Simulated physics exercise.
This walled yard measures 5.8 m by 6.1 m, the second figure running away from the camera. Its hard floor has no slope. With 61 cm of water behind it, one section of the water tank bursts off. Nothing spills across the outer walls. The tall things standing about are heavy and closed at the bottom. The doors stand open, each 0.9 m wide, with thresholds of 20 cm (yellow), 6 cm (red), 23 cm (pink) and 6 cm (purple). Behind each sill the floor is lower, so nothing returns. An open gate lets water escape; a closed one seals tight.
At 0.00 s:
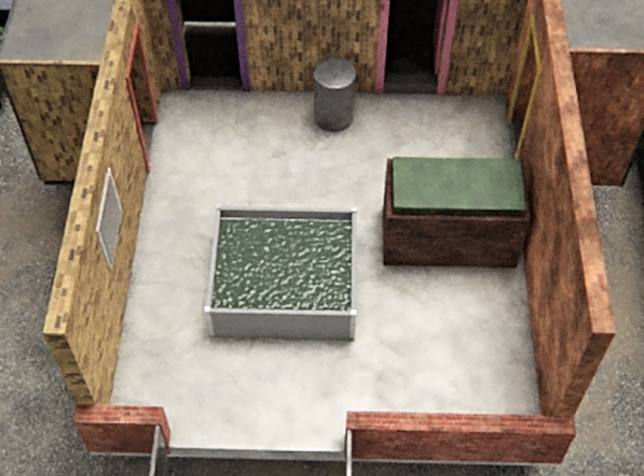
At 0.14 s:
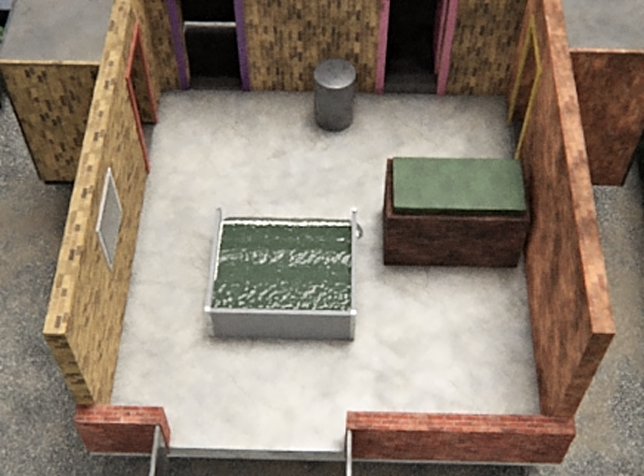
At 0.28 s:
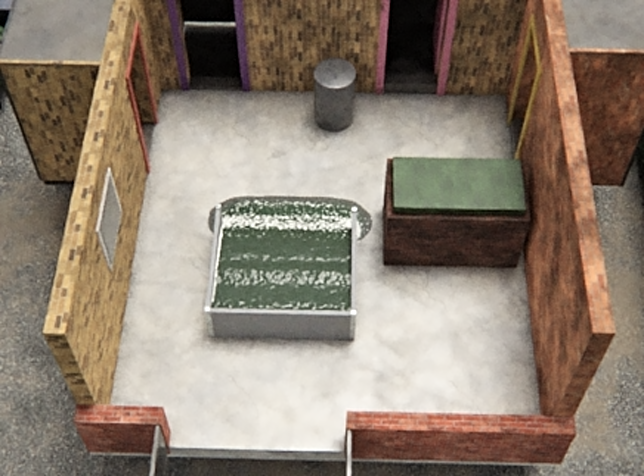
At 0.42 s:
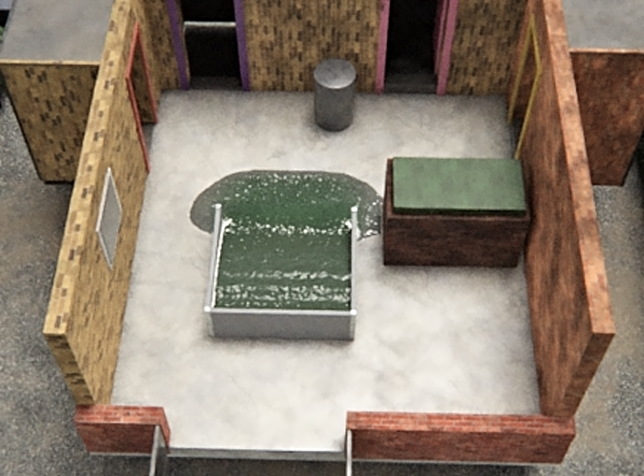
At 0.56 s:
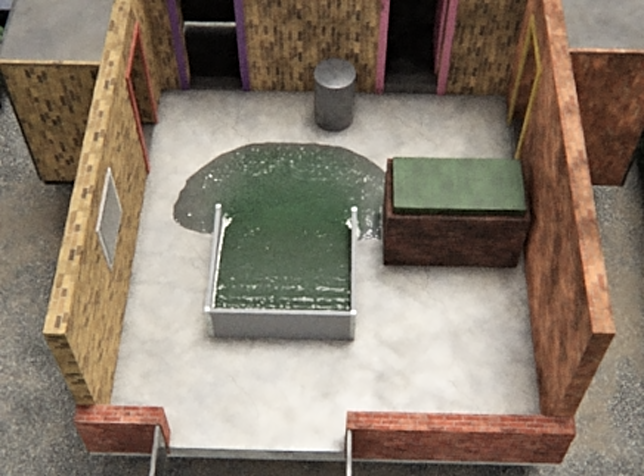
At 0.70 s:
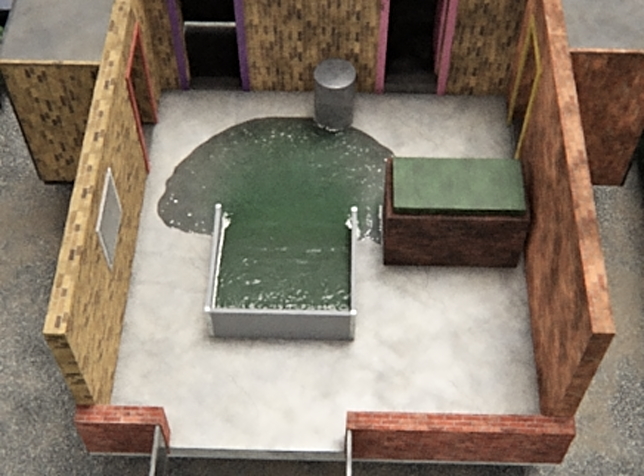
In this clip, green-looking water pours from the far side of an open tank in a walled yard, spreading over the pale floor in a widening rounded pool that reaches a brick block and the base of a grey cylinder.
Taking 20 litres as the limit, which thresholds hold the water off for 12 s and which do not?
Within that time: At the yellow door it does not reach the limit; at the red door it goes over the limit; at the pink door it keeps below the limit; at the purple door it exceeds the limit.
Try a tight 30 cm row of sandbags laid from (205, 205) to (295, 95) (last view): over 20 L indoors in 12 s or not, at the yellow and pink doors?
Then: Yellow above, pink under.
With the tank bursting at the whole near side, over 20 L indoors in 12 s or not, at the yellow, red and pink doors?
Then: Yellow below, red under, pink below.
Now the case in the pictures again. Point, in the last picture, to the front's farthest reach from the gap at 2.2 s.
At about (498, 102).
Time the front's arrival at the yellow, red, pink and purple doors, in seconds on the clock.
Yellow 2.4 s, red 1.1 s, pink 1.3 s, purple 1.0 s.
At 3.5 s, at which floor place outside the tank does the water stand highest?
At about (465, 101).
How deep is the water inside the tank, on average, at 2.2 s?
About 16 cm.
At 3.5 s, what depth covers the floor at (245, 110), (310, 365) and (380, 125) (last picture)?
Roughly 16, 0 and 10 cm, in turn.
After 1.4 s water covers 40 % of the floor and is deepest (38 cm) near (291, 98); yellow door not reached, red door 6 cm at the sill, 0 L in, pink door 11 cm at the sill, 0 L in, purple door 14 cm at the sill, 7 L in.
After 2.2 s water covers 45 % of the floor and is deepest (39 cm) near (161, 95); yellow door not reached, red door 9 cm at the sill, 4 L in, pink door 23 cm at the sill, 0 L in, purple door 20 cm at the sill, 63 L in.
After 3.5 s water covers 45 % of the floor and is deepest (24 cm) near (465, 101); yellow door 20 cm at the sill, 1 L in, red door 13 cm at the sill, 33 L in, pink door 14 cm at the sill, 0 L in, purple door 18 cm at the sill, 146 L in.
After 7.0 s water covers 70 % of the floor and is deepest (12 cm) near (121, 428); yellow door 11 cm at the sill, 2 L in, red door 7 cm at the sill, 63 L in, pink door 8 cm at the sill, 0 L in, purple door 7 cm at the sill, 203 L in.
After 12.0 s water covers 90 % of the floor and is deepest (8 cm) near (121, 344); yellow door 6 cm at the sill, 2 L in, red door 6 cm at the sill, 82 L in, pink door 6 cm at the sill, 0 L in, purple door 5 cm at the sill, 216 L in.
